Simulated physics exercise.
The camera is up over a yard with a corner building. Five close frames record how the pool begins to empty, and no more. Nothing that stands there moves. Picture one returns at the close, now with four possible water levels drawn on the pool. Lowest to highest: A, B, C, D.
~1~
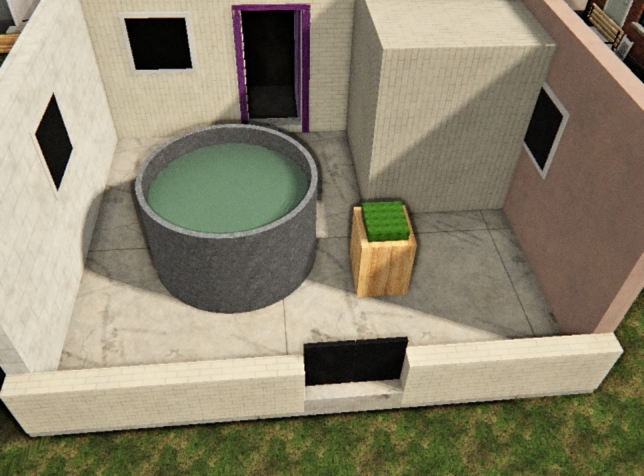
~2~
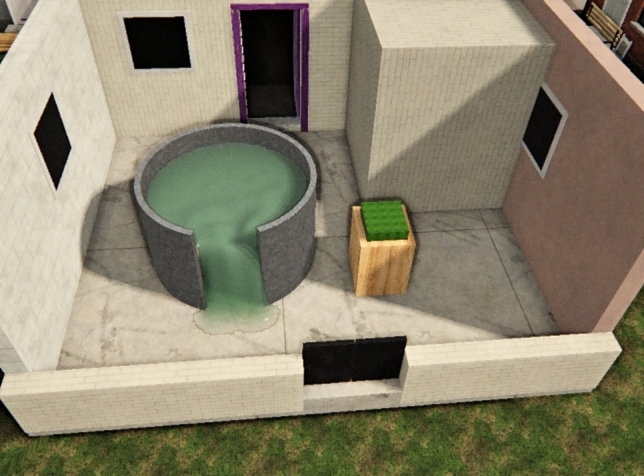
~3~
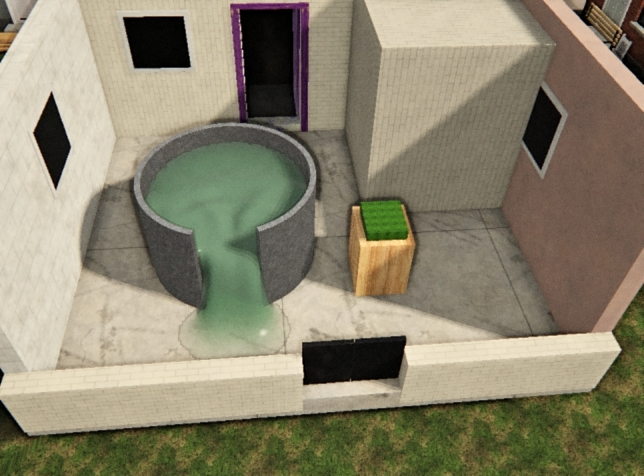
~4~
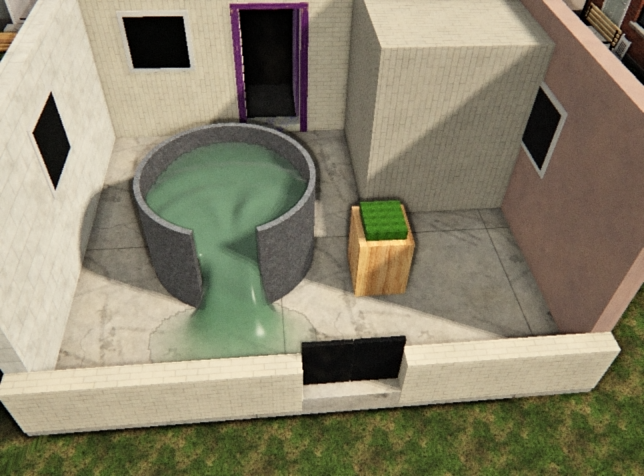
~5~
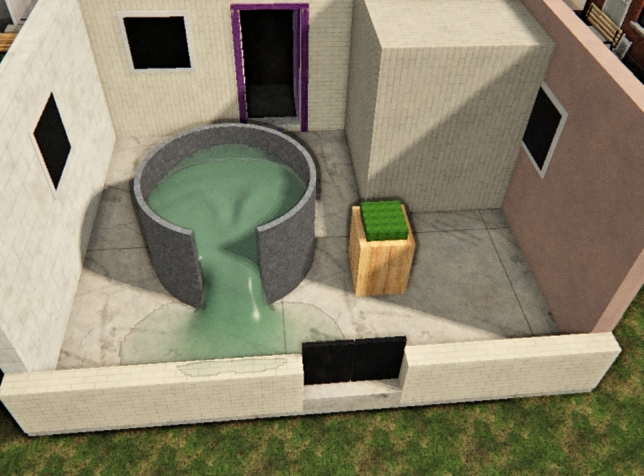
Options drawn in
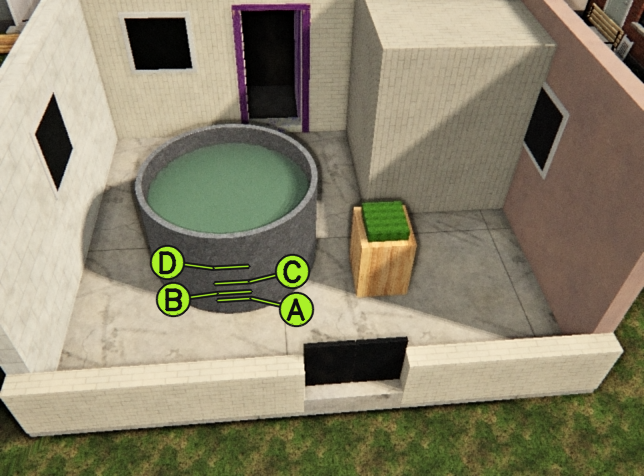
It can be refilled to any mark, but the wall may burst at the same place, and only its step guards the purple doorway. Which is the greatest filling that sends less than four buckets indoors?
Go for D.
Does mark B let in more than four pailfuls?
No.
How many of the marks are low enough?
All of them.
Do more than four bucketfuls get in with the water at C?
No, not at all.
In lime, A at (234, 299); B at (233, 292); C at (232, 282); D at (230, 267); from the bottom up A, B, C, D.
With A, nothing gets over.
With B, nothing gets over.
With C, nothing gets over.
With D, a bucket or two gets in.
